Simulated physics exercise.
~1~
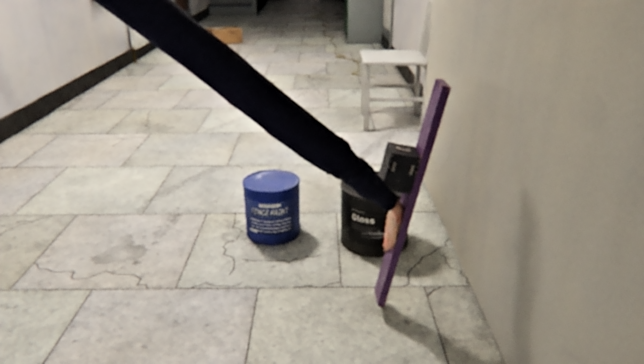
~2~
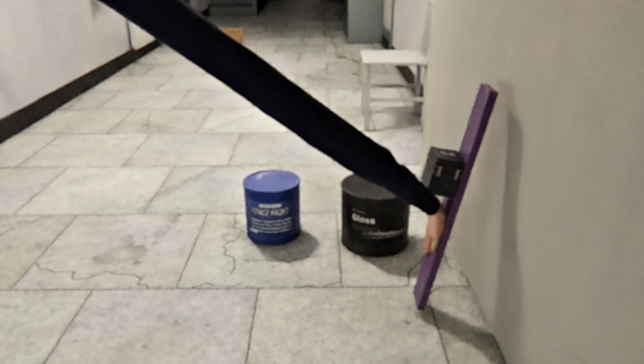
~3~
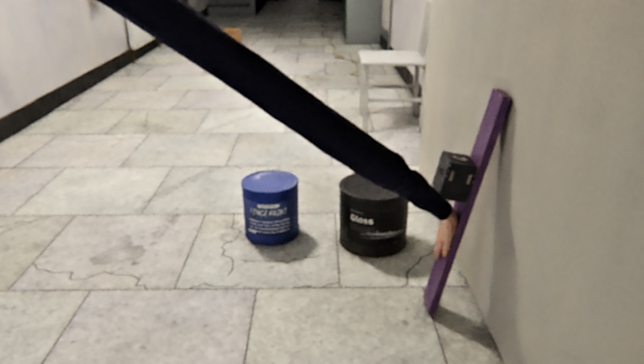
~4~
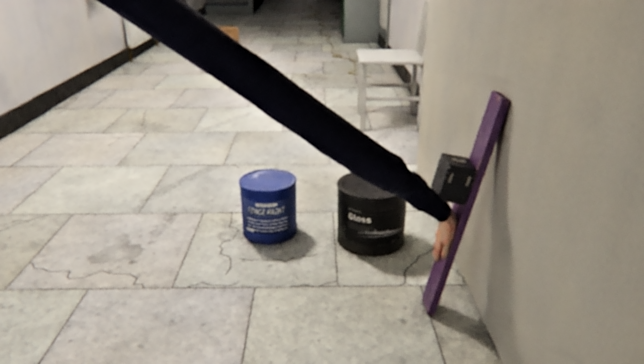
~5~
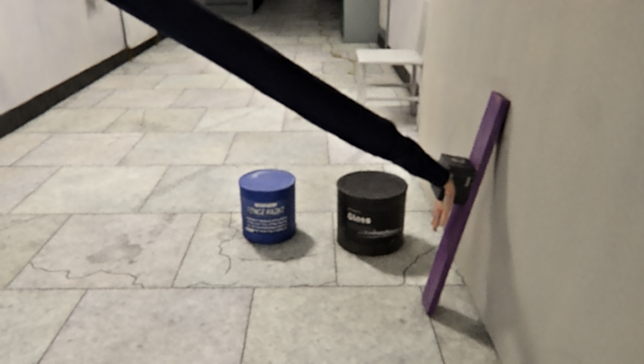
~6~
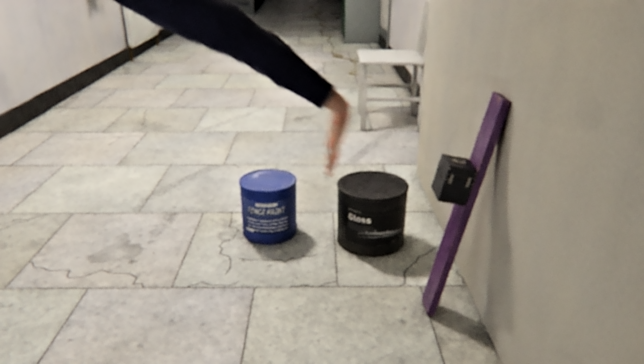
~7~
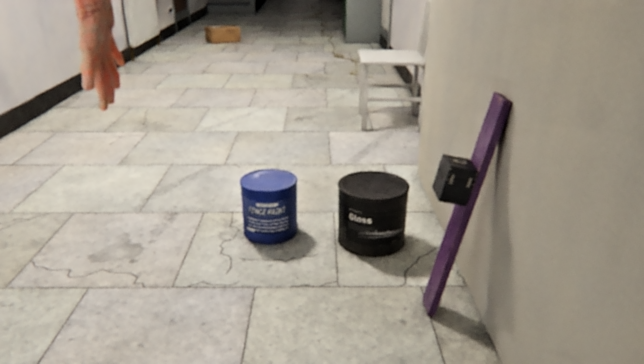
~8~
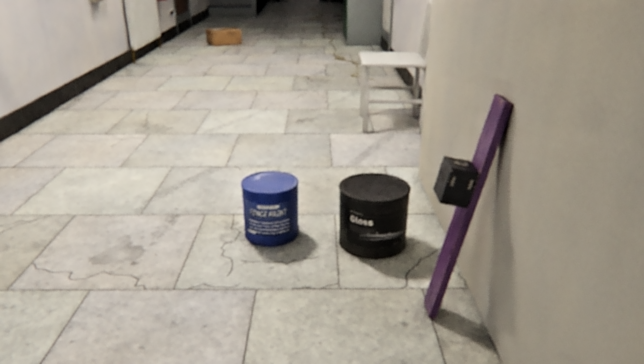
At first, a dark-sleeved arm reaches in from the upper left, holding a purple plank with a small black block on it just right of a blue pail and a black pail on a tiled corridor floor. The hand moves the plank to the right until it leans against the pale wall. It steadies the plank there for a moment, then lets go and draws back to the left. The hand passes above the pails and leaves the view. The plank stays leaning against the wall, the block still on it, and both pails stand where they were.
